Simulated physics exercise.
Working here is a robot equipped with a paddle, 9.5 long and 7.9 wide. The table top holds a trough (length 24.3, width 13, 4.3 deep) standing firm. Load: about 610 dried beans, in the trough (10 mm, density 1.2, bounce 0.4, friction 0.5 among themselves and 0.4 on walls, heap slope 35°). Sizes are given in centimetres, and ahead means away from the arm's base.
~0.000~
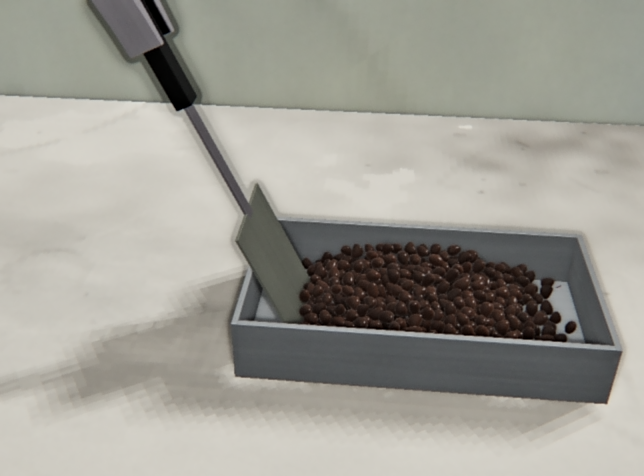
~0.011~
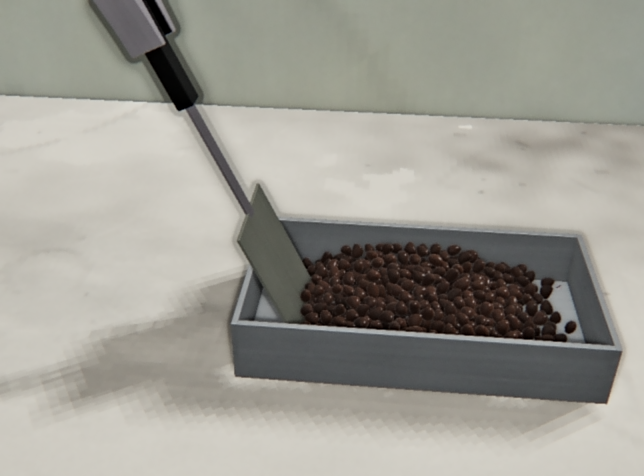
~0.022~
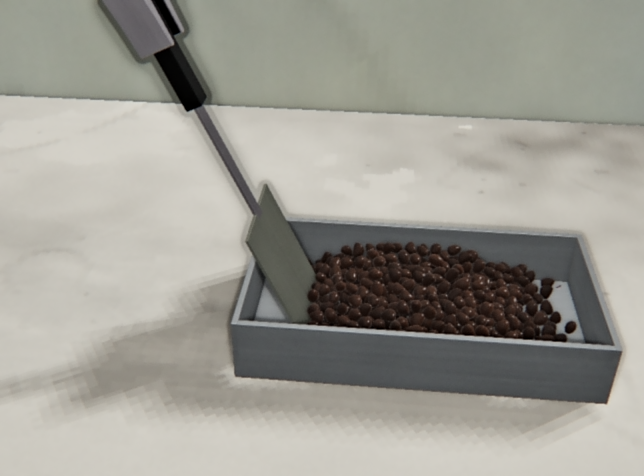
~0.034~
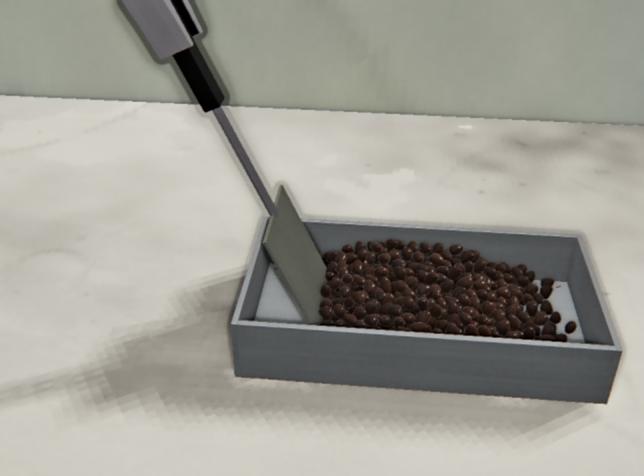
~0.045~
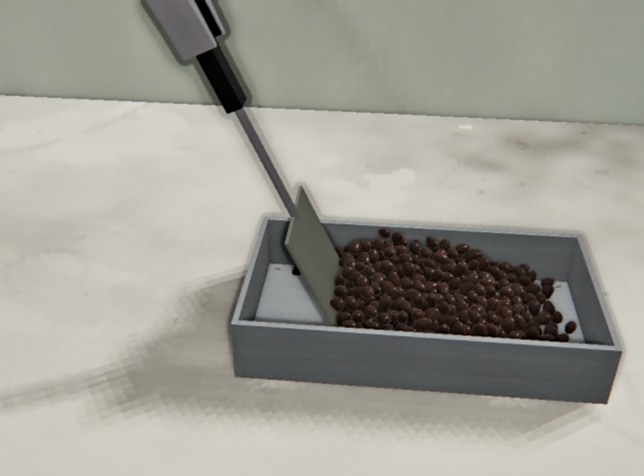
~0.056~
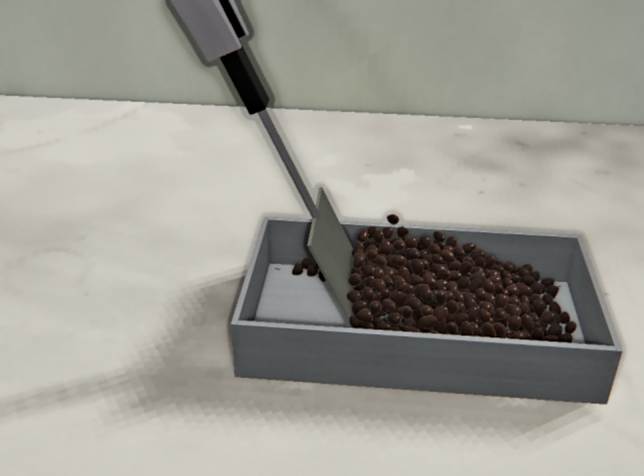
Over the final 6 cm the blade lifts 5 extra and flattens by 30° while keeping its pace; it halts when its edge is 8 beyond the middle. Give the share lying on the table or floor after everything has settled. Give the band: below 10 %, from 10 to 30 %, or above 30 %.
The share falls above 30 %.
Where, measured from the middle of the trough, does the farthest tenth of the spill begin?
About 60 cm from the centre.
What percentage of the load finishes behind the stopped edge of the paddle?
I'd guess around 35 in a hundred.
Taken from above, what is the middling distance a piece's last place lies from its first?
I'd put it at close to 6 centimetres.
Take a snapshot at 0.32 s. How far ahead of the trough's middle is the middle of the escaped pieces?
About 28 cm.
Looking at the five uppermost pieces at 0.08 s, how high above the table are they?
Roughly 8 centimetres.
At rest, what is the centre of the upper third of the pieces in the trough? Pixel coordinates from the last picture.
Pixel estimate: About (560, 314).
After 0.08 s, sloping 65°, highest piece 8 above the table; 609 in the trough, 1 on the blade or in flight.
After 0.11 s, sloping 57°, highest piece 10 above the table; 605 in the trough, 5 on the blade or in flight.
After 0.32 s, sloping 35°, highest piece 11 above the table; 368 in the trough, 130 on the table or floor, 112 on the blade or in flight.
After 1.37 s, sloping 35°, highest piece 4 above the table; 368 in the trough, 242 on the table or floor.
In the end, 368 in the trough, 242 on the table or floor. That is 40 % on the table or floor.
